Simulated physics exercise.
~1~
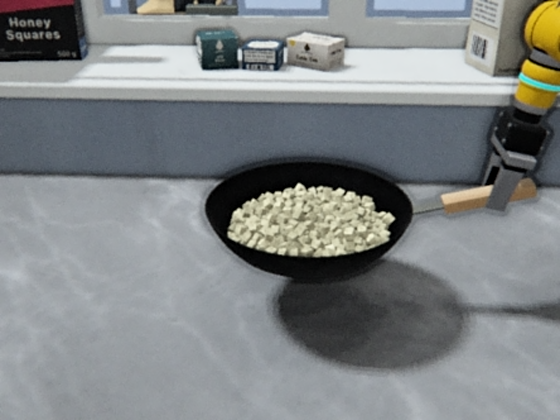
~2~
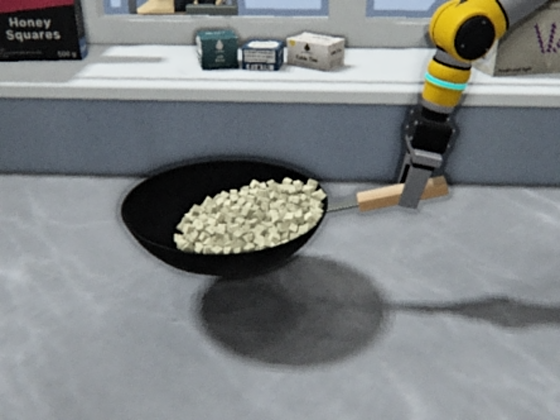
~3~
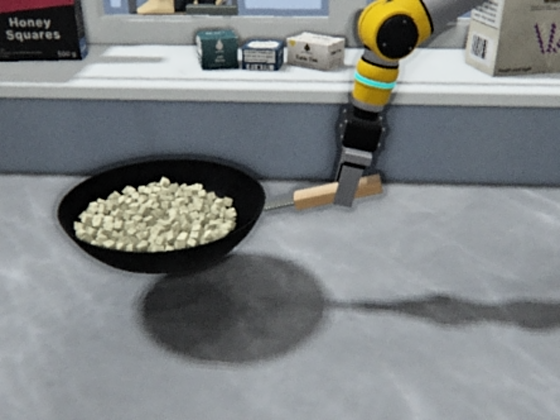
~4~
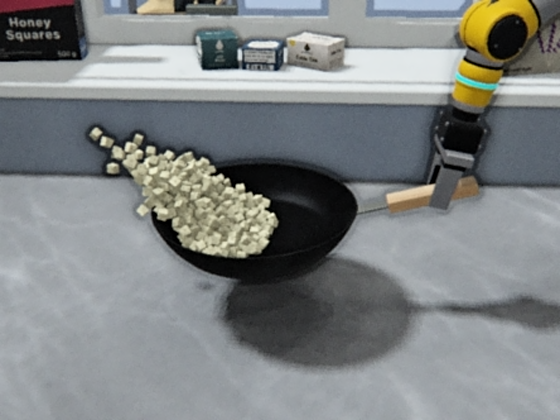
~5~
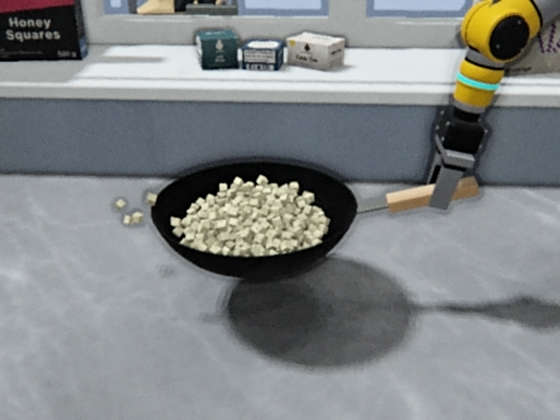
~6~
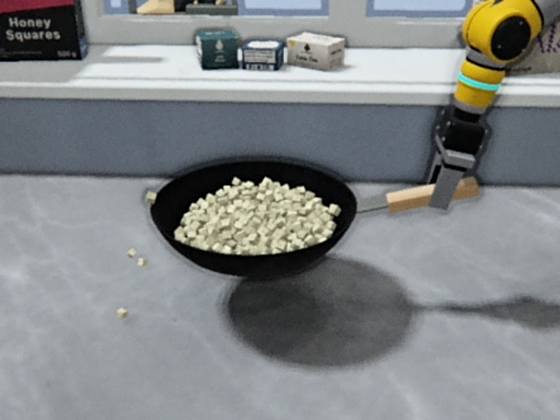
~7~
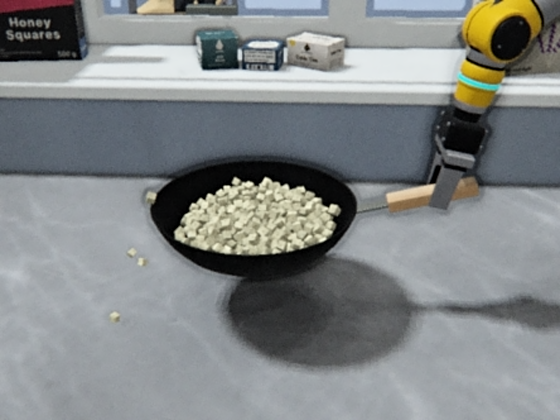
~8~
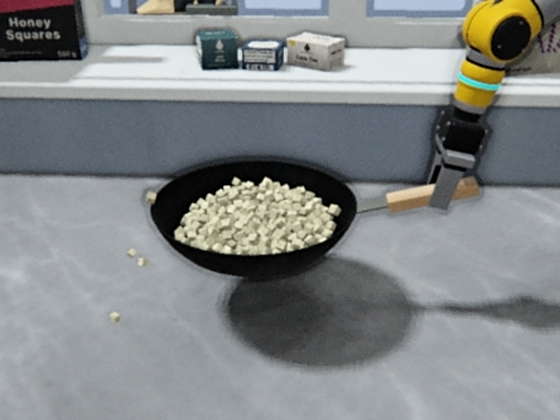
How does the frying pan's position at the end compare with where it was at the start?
At the end the frying pan is somewhat further to the left than it was at the start.
